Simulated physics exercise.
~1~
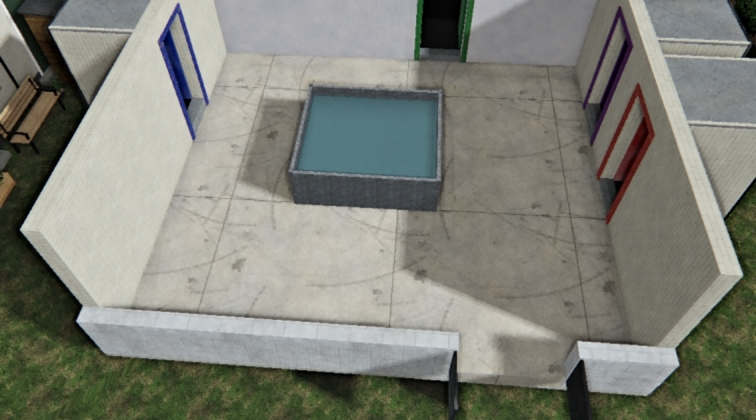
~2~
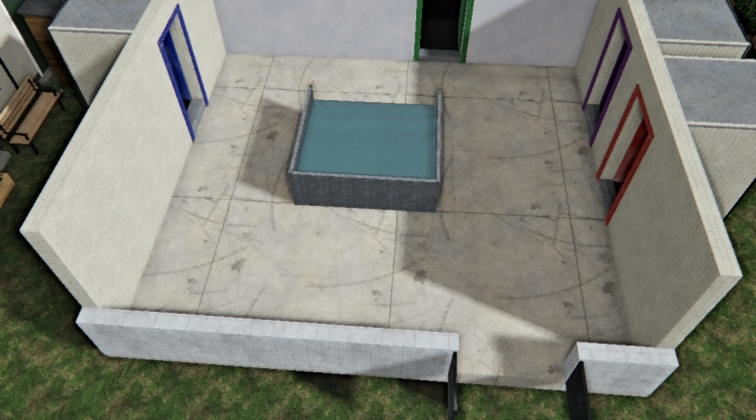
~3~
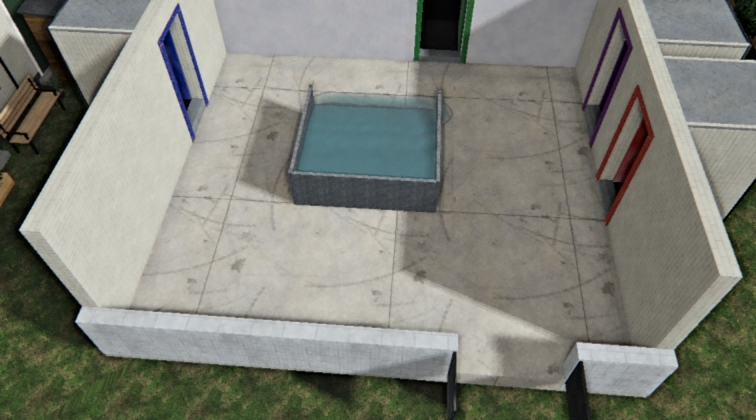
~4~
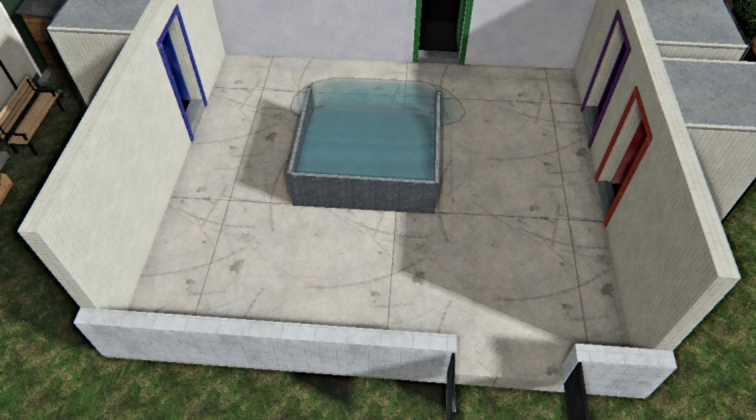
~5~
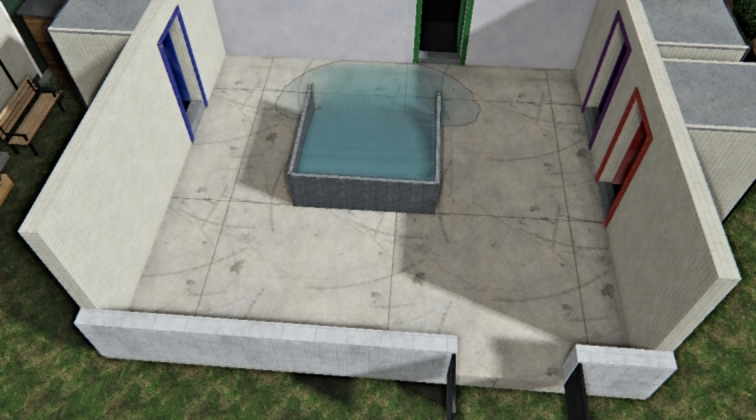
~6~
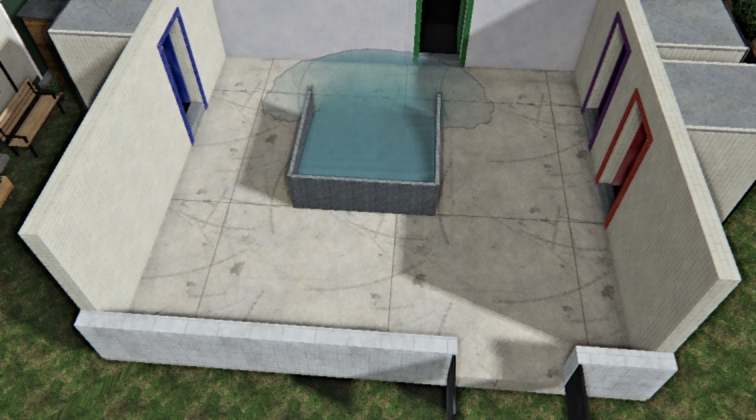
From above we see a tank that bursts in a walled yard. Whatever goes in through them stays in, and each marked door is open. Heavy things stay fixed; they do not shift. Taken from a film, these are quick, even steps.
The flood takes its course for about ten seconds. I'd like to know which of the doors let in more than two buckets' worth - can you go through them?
The blue door will be at or under the cap, the red door will be at or under the cap, the green door will be over the cap, the purple door will be at or under the cap.
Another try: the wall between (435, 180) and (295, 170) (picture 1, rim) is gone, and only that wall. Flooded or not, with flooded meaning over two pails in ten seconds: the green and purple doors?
Lab note: Green door sits below the threshold; purple door sits below the threshold.
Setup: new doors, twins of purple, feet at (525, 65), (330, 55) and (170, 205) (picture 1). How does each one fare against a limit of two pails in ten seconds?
The first new doorway comes up short, the second tops it, the third comes up short.
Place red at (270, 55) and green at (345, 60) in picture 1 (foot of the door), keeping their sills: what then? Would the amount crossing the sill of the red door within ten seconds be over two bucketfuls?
Red: Exceeds it.
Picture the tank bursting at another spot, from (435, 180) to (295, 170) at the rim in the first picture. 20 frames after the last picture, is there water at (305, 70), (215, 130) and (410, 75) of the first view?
One by one: Unsoaked; waterlogged; unsoaked.
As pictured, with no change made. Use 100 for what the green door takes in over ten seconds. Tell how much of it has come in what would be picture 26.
I get 95 per cent.
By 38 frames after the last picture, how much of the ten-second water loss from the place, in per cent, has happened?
Note - share reached: 45 %.
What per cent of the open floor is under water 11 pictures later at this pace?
About 25 in a hundred.
A moment on, water covers 20 % of the floor; the blue door not reached, the red door not reached, the green door over two buckets in, the purple door not reached.
Next, water covers 25 % of the floor; the blue door wet at the sill, nothing in, the red door not reached, the green door far over two buckets in, the purple door not reached.
Then, water covers 45 % of the floor; the blue door wet at the sill, nothing in, the red door wet at the sill, nothing in, the green door far over two buckets in, the purple door wet at the sill, nothing in.
Later, water covers 85 % of the floor; the blue door wet at the sill, nothing in, the red door wet at the sill, nothing in, the green door far over two buckets in, the purple door wet at the sill, nothing in.
In the end, water covers 95 % of the floor; the blue door wet at the sill, nothing in, the red door wet at the sill, nothing in, the green door far over two buckets in, the purple door wet at the sill, nothing in.
